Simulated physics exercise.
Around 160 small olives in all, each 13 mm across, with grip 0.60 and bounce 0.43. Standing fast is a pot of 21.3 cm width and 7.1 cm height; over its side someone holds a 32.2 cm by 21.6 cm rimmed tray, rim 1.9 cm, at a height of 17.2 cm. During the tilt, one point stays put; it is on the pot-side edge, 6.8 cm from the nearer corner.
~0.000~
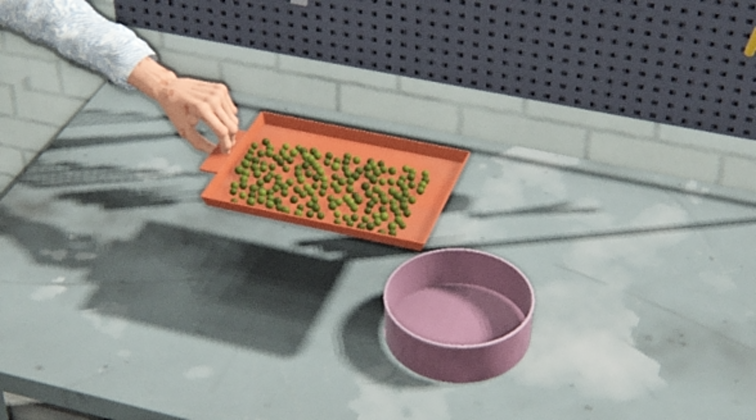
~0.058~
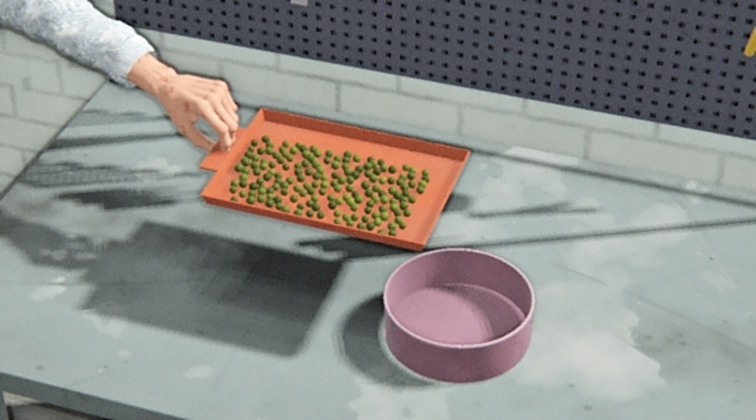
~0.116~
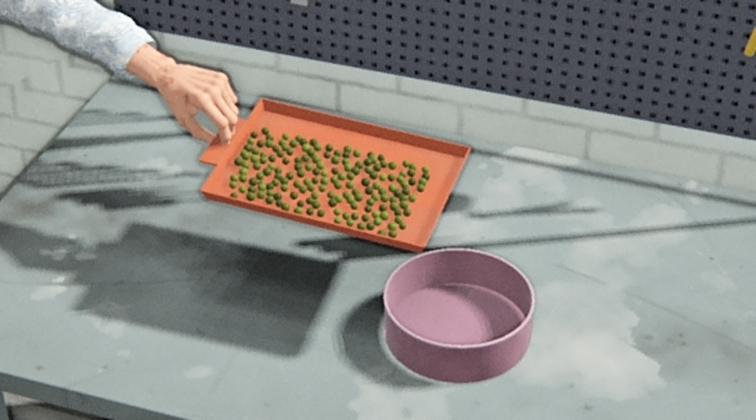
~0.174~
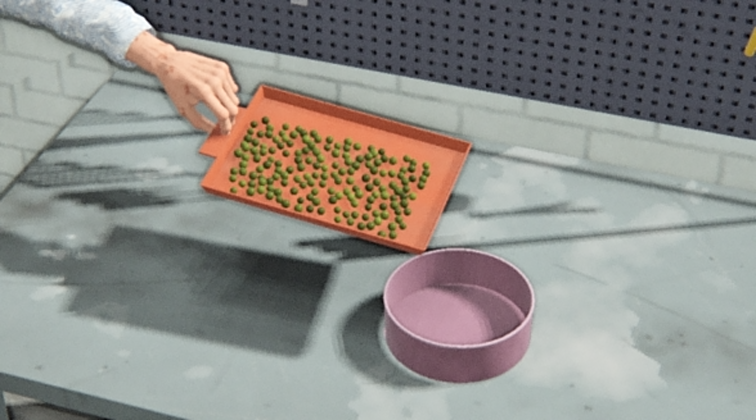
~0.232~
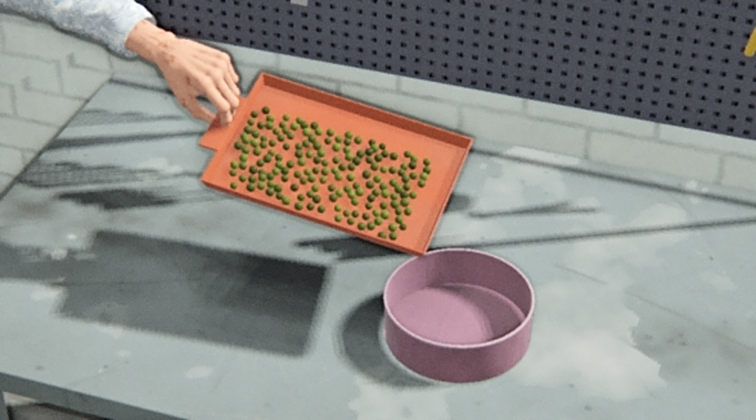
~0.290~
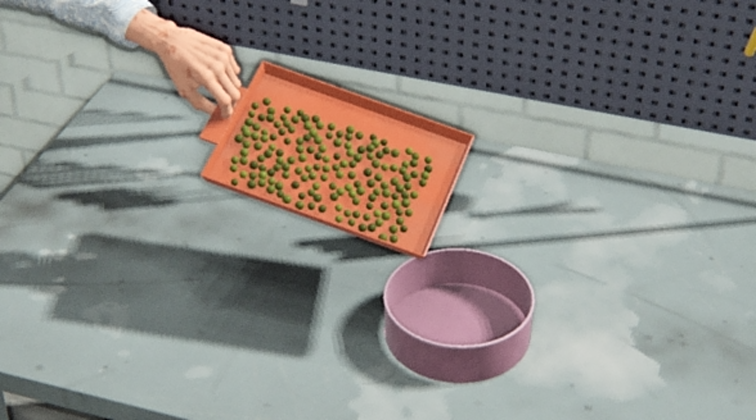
At first, a hand holds an orange rimmed tray of small green olives nearly level beside a round pinkish-purple pot on a grey table. The tray then begins to tilt slightly, its far side rising. The tilt steepens, with the right front corner lowest near the pot, while the olives stay spread across the tray.
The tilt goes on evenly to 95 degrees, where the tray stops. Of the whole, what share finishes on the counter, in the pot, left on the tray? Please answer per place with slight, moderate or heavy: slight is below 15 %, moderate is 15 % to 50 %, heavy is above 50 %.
Per place: Counter moderate, pot heavy, tray slight.
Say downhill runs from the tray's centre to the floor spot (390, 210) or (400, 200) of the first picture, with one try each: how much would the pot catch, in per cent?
Near 100 and 80 per cent, in that order.
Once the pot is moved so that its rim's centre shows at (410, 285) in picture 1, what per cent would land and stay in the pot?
Roughly 85 percent would end up there.
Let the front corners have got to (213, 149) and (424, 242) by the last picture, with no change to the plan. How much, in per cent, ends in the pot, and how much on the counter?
You'd end with pot at 80 and counter at 20.
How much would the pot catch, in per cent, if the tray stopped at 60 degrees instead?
Around 5 %, I reckon.
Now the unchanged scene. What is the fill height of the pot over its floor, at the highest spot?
Measured height: Approx. 2.5 cm.
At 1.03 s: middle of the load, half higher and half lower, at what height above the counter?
Roughly 22 centimetres.
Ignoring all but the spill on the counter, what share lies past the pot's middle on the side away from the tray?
Around 10 per cent, give or take.
Then, at 0.73 s, tilt 55 degrees; the tray holds 100 %, the pot 0 %.
Then, at 1.03 s, tilt 80 degrees; the tray holds 100 %, the pot 0 %.
After 1.42 s, tilt 95 degrees; the tray holds 0 %, the pot 60 %.
At rest (2.2 s), counter 35 %, pot 65 %, tray 0 %.
